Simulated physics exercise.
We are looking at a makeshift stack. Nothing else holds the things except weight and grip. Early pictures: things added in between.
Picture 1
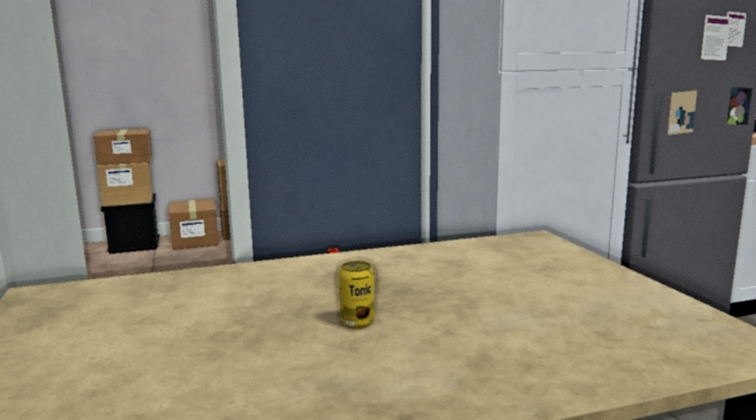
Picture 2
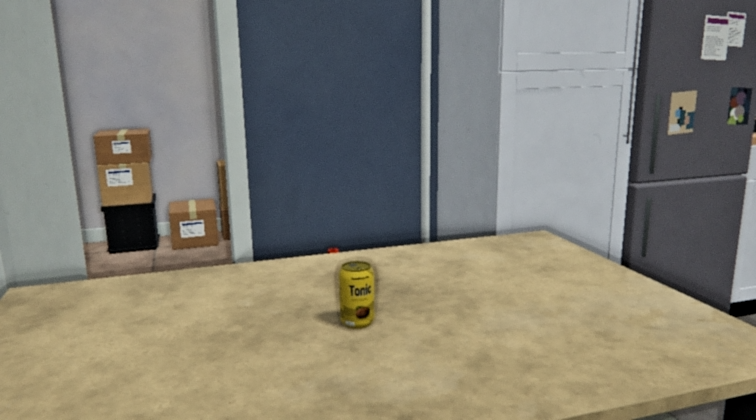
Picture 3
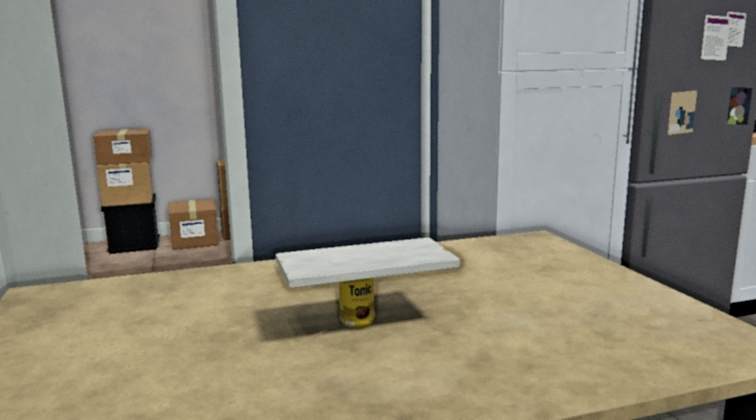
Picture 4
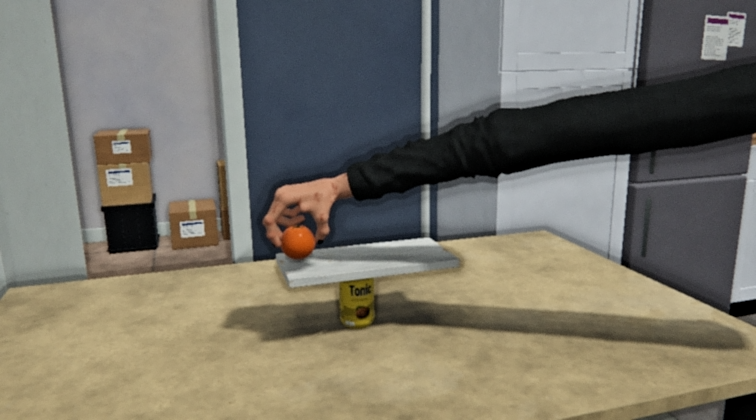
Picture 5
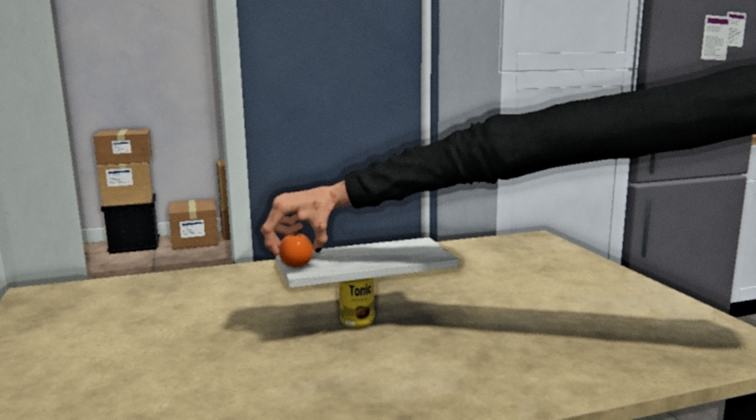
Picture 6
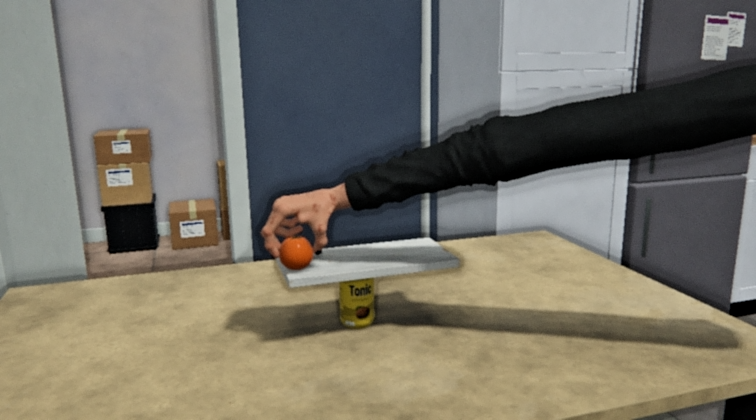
Arm in a black sleeve setting an orange tomato on the left end of a white board resting on a yellow can.
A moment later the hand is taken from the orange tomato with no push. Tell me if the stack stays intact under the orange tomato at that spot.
Yes, it stays intact.
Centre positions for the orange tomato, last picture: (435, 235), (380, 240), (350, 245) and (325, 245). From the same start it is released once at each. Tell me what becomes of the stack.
Topples, stands firm, stands firm, stands firm.
Then, 0.20 s later than the last frame, all is still.
Then, 0.50 s later than the last frame, orange tomato resting near (296, 254).
When it is over, all 3 as before. End places, in pixels of the last picture, orange tomato near (296, 254). The stack keeps its balance.
